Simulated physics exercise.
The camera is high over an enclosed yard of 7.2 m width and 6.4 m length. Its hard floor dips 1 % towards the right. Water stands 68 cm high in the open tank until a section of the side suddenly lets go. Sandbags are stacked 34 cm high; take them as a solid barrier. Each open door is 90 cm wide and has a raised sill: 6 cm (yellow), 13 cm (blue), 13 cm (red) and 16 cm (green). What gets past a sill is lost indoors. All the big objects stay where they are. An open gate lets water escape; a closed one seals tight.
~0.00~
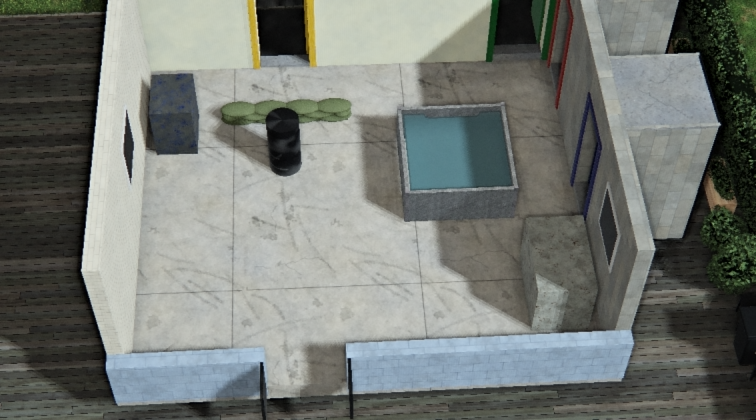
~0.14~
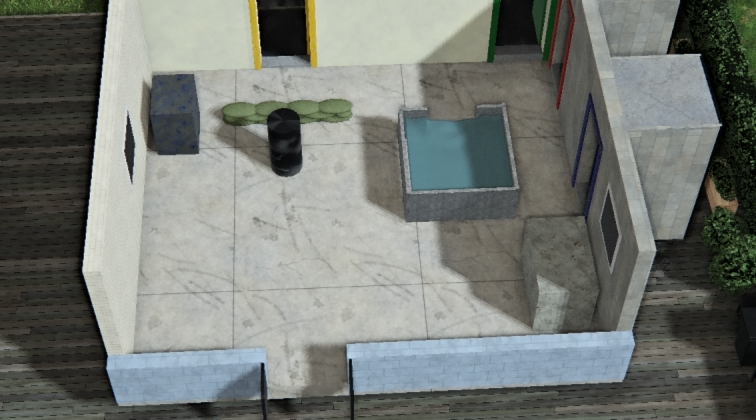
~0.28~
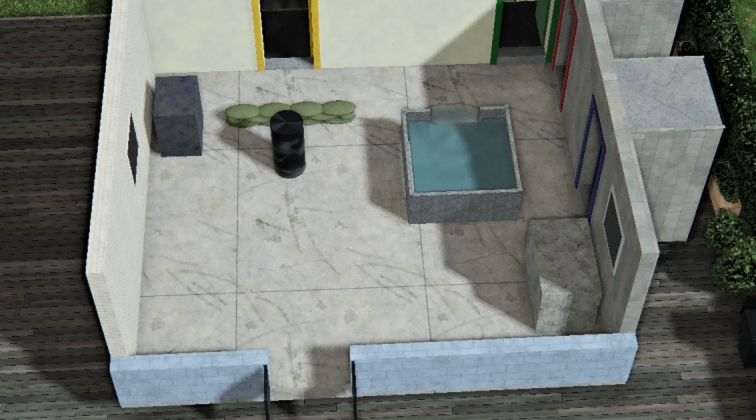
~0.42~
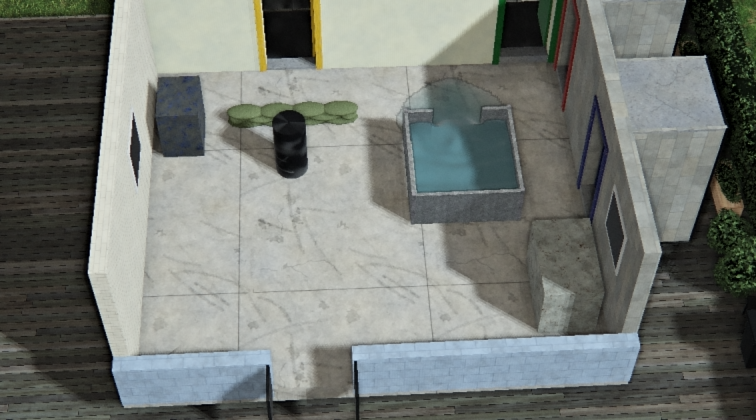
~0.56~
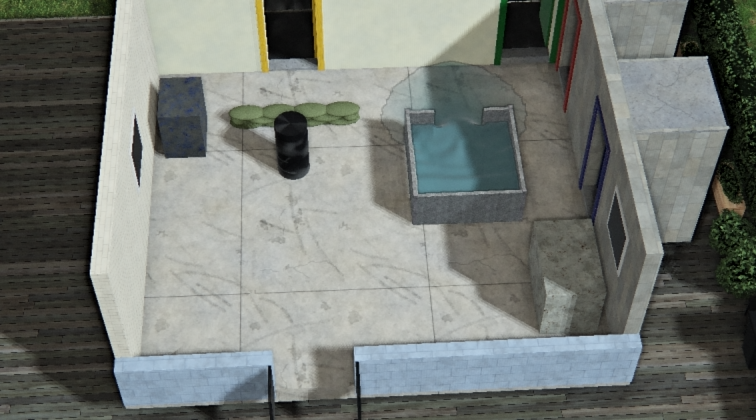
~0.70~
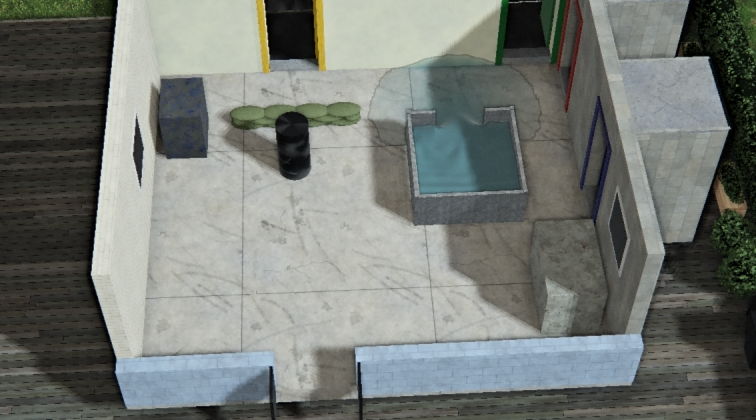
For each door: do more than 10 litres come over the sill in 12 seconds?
Door by door: At the yellow door it passes the limit; at the blue door it stays under the limit; at the red door it exceeds the limit; at the green door it goes over the limit.
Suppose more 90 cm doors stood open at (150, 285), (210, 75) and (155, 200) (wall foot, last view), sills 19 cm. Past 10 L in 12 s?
In turn: Not over, not over, not over.
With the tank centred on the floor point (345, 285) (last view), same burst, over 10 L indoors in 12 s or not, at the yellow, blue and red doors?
Then: Yellow under, blue under, red above.
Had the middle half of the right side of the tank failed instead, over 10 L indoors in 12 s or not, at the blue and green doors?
Then: Blue past it, green over.
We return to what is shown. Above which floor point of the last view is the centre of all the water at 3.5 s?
Near (429, 133).
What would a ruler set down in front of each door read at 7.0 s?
Depths in cm: Yellow 8, blue 9, red 13, green 12.
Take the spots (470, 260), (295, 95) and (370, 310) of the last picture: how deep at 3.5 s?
Roughly 0, 8 and 0 cm, in turn.
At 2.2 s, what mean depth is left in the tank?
Roughly 35 cm on average.
After 1.4 s water covers 15 % of the floor and is deepest (40 cm) near (556, 66); yellow door not reached, blue door not reached, red door 12 cm at the sill, 0 L in, green door 21 cm at the sill, 0 L in.
After 2.2 s water covers 20 % of the floor and is deepest (34 cm) near (556, 66); yellow door 7 cm at the sill, 0 L in, blue door not reached, red door 23 cm at the sill, 26 L in, green door 24 cm at the sill, 17 L in.
After 3.5 s water covers 35 % of the floor and is deepest (24 cm) near (546, 66); yellow door 5 cm at the sill, 1 L in, blue door 3 cm at the sill, 0 L in, red door 21 cm at the sill, 84 L in, green door 20 cm at the sill, 39 L in.
After 7.0 s water covers 60 % of the floor and is deepest (14 cm) near (557, 73); yellow door 8 cm at the sill, 1 L in, blue door 9 cm at the sill, 0 L in, red door 13 cm at the sill, 125 L in, green door 12 cm at the sill, 50 L in.
After 12.0 s water covers 85 % of the floor and is deepest (9 cm) near (507, 67); yellow door 7 cm at the sill, 34 L in, blue door 8 cm at the sill, 0 L in, red door 7 cm at the sill, 126 L in, green door 8 cm at the sill, 50 L in.
